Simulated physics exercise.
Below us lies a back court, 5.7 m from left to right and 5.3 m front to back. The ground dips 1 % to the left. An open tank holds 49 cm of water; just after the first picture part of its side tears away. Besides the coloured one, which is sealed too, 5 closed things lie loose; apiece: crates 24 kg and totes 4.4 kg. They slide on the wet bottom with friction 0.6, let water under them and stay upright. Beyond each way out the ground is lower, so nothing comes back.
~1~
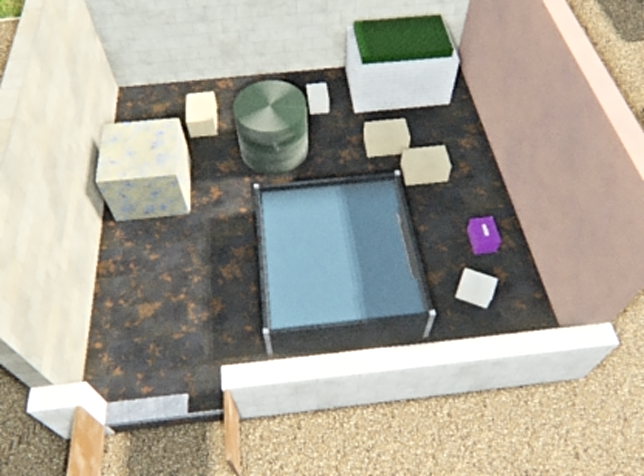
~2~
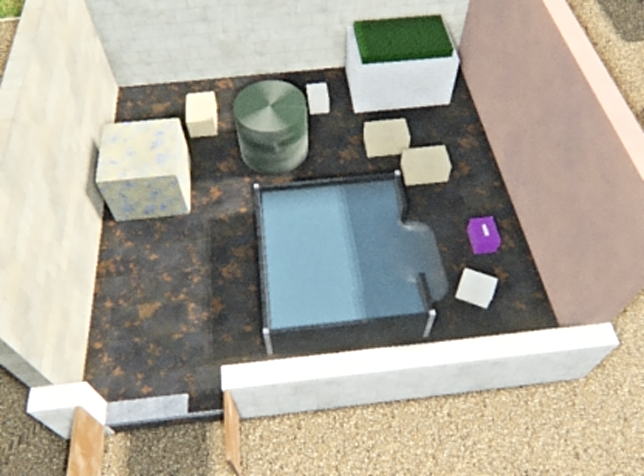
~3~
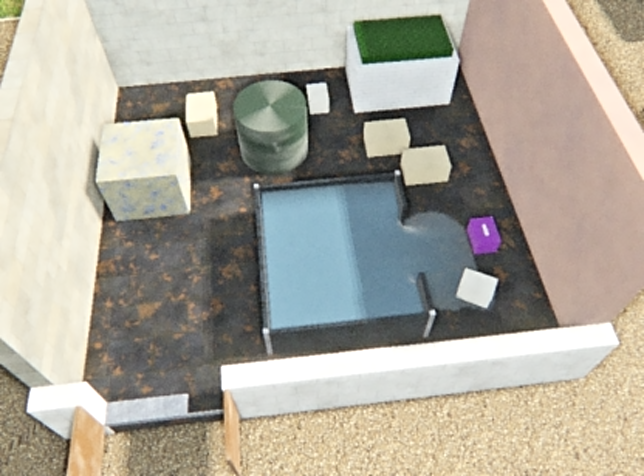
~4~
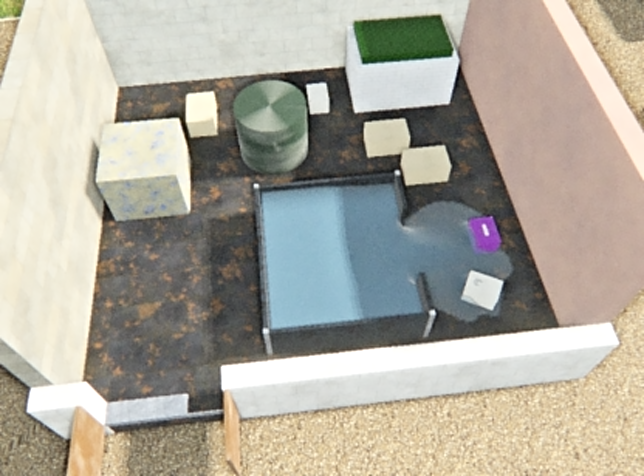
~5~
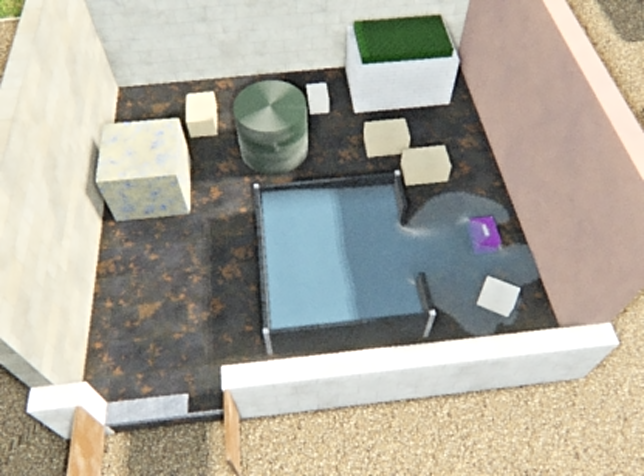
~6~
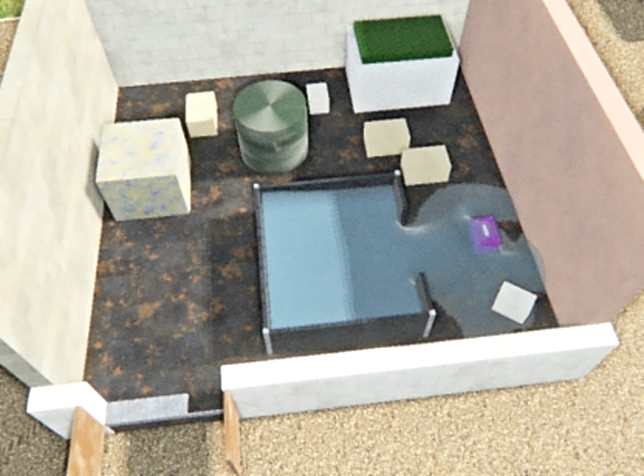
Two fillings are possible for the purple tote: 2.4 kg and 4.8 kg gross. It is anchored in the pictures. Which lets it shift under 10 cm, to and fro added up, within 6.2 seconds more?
I expect that neither load is enough.
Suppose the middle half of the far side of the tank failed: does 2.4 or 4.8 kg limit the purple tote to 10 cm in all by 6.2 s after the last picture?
Then neither weight holds it.
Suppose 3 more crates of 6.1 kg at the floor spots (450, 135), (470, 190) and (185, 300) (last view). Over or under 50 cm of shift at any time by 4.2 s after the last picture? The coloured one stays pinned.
In that order: More, more, short of it.
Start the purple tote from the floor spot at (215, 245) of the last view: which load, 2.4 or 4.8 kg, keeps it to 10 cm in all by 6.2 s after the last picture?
The smaller is enough.
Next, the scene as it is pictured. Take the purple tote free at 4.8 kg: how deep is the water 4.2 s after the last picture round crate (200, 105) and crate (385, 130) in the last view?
About 1 and 4 cm.
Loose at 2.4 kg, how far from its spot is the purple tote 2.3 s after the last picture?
About 80 cm.
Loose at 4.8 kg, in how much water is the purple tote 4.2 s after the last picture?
About 14 cm.
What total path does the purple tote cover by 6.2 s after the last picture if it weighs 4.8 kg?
About 550 cm.
Then, 0.6 s after the last picture the purple tote would be 46 cm from its start with 2.4 kg and 49 cm from its start with 4.8 kg; 24 cm of water round it then.
Then, 2.3 s after the last picture the purple tote would be 73 cm from its start with 2.4 kg and 180 cm from its start with 4.8 kg; 9 cm of water round it then.
Then, 4.2 s after the last picture the purple tote would be 245 cm from its start with 2.4 kg and 238 cm from its start with 4.8 kg; 14 cm of water round it then.
Then, 6.2 s after the last picture the purple tote would be 252 cm from its start with 2.4 kg and 378 cm from its start with 4.8 kg; 5 cm of water round it then.
